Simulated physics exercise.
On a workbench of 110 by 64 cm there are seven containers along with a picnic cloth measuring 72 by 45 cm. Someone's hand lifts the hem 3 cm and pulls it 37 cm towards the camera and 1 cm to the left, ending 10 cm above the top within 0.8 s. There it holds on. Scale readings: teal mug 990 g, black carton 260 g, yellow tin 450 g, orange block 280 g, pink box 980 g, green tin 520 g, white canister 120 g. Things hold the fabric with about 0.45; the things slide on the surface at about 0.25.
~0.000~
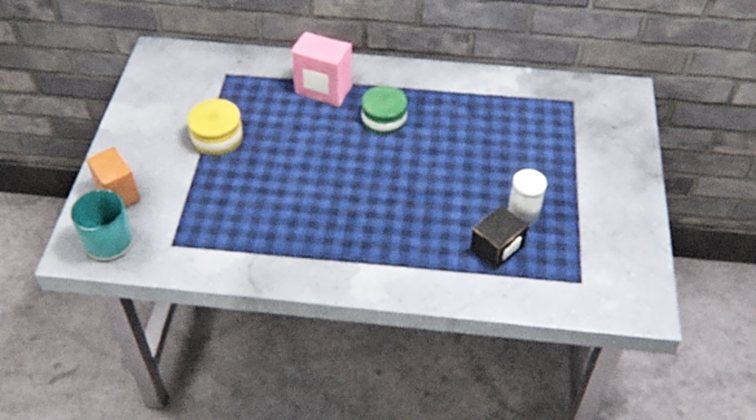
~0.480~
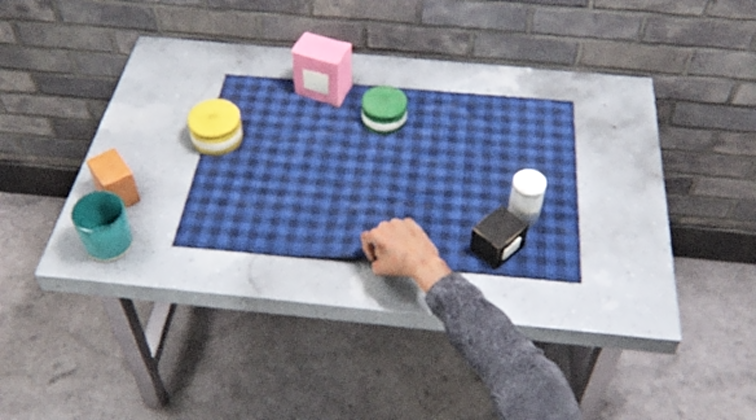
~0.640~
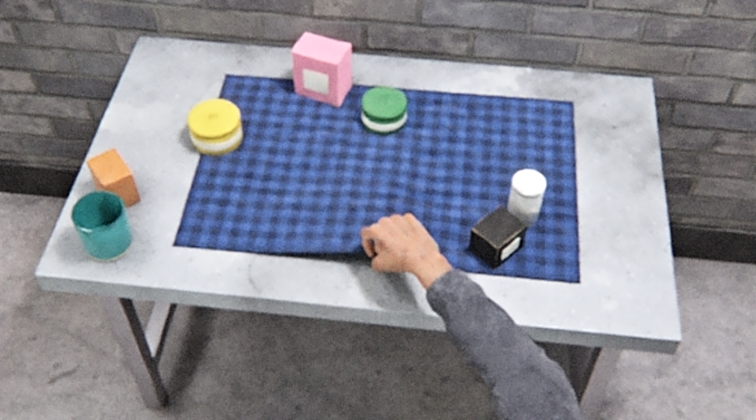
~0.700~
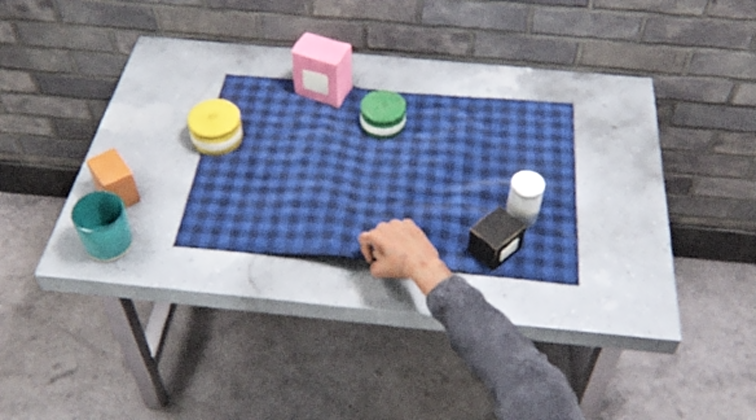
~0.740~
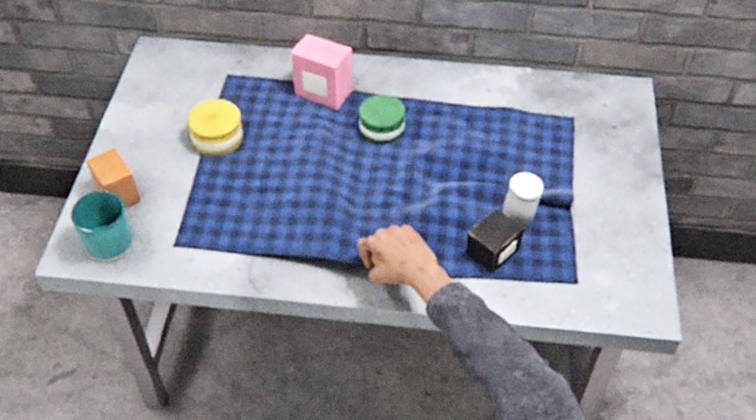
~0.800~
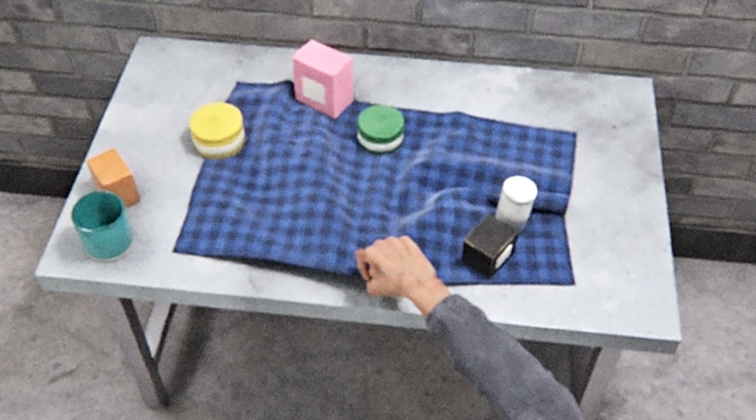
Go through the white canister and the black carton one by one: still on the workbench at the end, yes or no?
White canister - no; black carton - no.
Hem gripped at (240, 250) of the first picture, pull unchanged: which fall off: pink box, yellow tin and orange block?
In that case: Pink box stays up, yellow tin goes over, orange block stays up.
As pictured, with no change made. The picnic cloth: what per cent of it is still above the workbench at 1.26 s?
Share within the edges: Approx. 45 %.
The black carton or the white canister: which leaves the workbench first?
Black.
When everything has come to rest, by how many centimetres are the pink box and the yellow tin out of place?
Pink box 25 cm, yellow tin 35 cm.
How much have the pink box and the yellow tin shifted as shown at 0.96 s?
Pink box: 10 cm; yellow tin: 10 cm.
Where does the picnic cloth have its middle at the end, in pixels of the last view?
(365, 335) or thereabouts.
After 1.0 s, 95 % of the picnic cloth is still over the top; white canister 11 cm off its start, black carton 10 cm off its start, green tin 16 cm off its start.
After 1.1 s, 75 % of the picnic cloth is still over the top; white canister 20 cm off its start, black carton 18 cm off its start, green tin 27 cm off its start.
After 1.3 s, 45 % of the picnic cloth is still over the top; white canister lifted 5 cm, black carton over the edge, green tin 37 cm off its start at (375, 251).
After 1.4 s, 35 % of the picnic cloth is still over the top; white canister on its side, 48 cm off its start, black carton over the edge, green tin 40 cm off its start.
After 3.0 s, 30 % of the picnic cloth is still over the top; white canister over the edge, black carton over the edge, green tin 40 cm off its start at (372, 270), yellow tin 36 cm off its start at (227, 267).
